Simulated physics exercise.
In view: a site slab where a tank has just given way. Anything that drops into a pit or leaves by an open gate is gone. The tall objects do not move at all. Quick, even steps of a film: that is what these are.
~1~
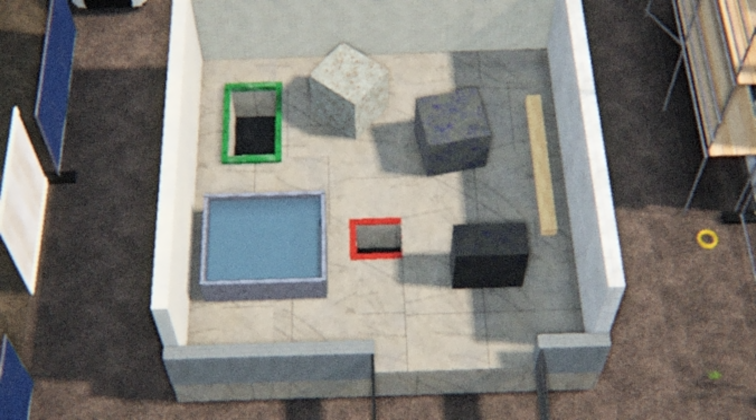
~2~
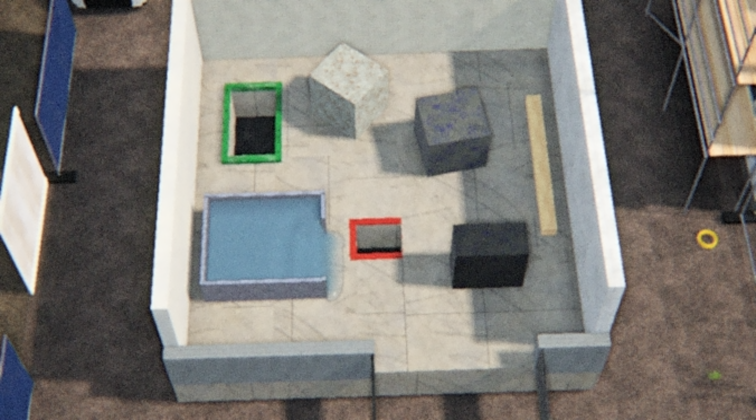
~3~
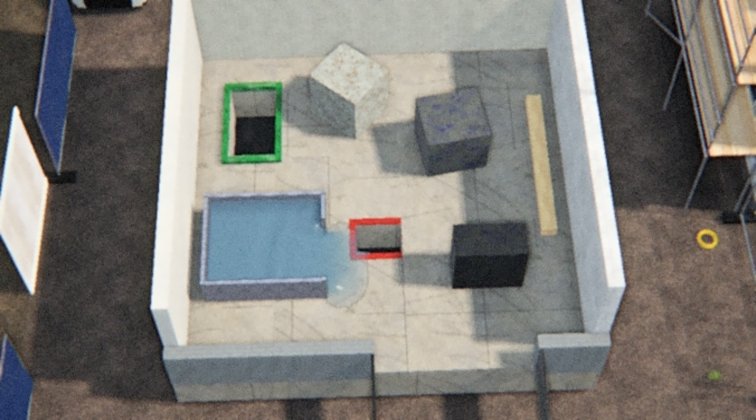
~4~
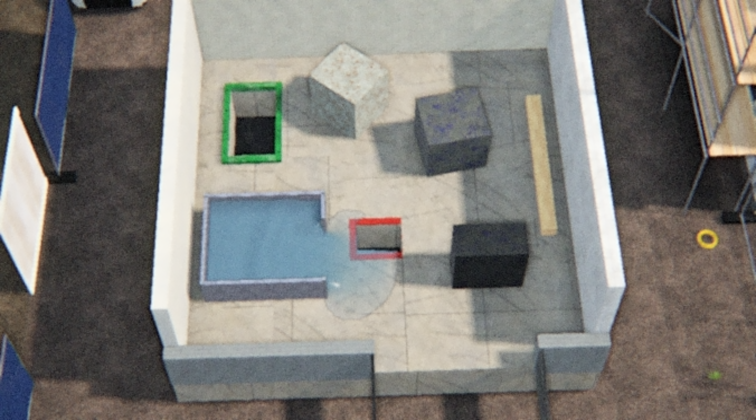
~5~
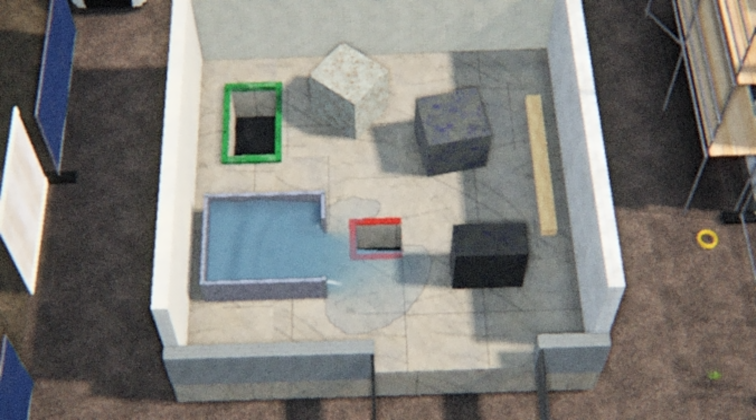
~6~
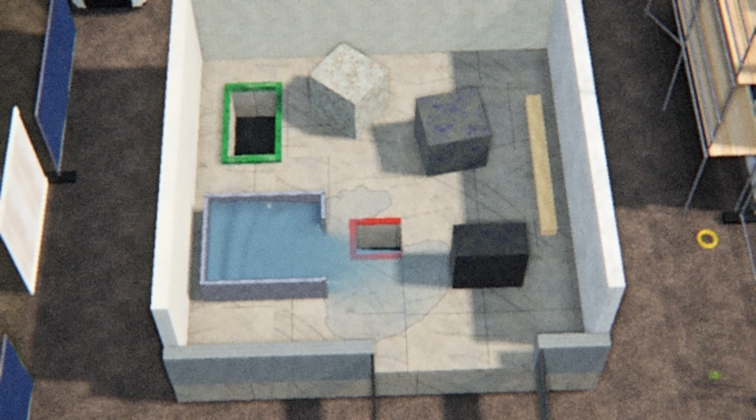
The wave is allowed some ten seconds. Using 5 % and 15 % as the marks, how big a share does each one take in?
The gate pulls in a good deal - past fifteen per cent; the red pit pulls in a good deal - past fifteen per cent; the green pit pulls in barely a drop - beneath five per cent.
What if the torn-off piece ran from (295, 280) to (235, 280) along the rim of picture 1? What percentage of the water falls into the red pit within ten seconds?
The red pit gets 4 per cent.
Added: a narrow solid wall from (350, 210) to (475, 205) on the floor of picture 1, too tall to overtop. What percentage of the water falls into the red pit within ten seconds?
The red pit takes 35 per cent.
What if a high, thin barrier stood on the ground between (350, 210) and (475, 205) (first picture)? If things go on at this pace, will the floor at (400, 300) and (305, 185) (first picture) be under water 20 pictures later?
Soaked, untouched.
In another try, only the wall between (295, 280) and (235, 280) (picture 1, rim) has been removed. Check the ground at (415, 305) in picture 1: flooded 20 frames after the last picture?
Lab note: Point recorded as inundated.
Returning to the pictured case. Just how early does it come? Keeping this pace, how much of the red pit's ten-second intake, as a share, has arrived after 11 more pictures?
The figure is near 50 per cent.
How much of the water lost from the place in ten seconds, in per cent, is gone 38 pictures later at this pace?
About 80 per cent.
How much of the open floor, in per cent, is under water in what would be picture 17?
About 30 %.
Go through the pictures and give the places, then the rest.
In the first frame, the water tank at (264, 239) is whole and still.
In the second frame, water pours out at (323, 261) and has run to (331, 234).
In the third frame, water pours out at (323, 261) and has run to (352, 231).
In the fourth frame, the front is at (389, 287), out from the gap at (323, 262).
In the fifth frame, the front is at (426, 258), out from the gap at (323, 262).
In the sixth frame, the front is at (448, 279), out from the gap at (323, 261).
A moment on, water covers 20 % of the floor; the gate 0 %, the red pit 9 %, the green pit 0 %.
Next, water covers 30 % of the floor; the gate 5 %, the red pit 15 %, the green pit 0 %.
Then, water covers 35 % of the floor; the gate 14 %, the red pit 20 %, the green pit 0 %.
Later, water covers 40 % of the floor; the gate 22 %, the red pit 26 %, the green pit 0 %.
In the end, water covers 55 % of the floor; the gate 29 %, the red pit 31 %, the green pit 0 %.
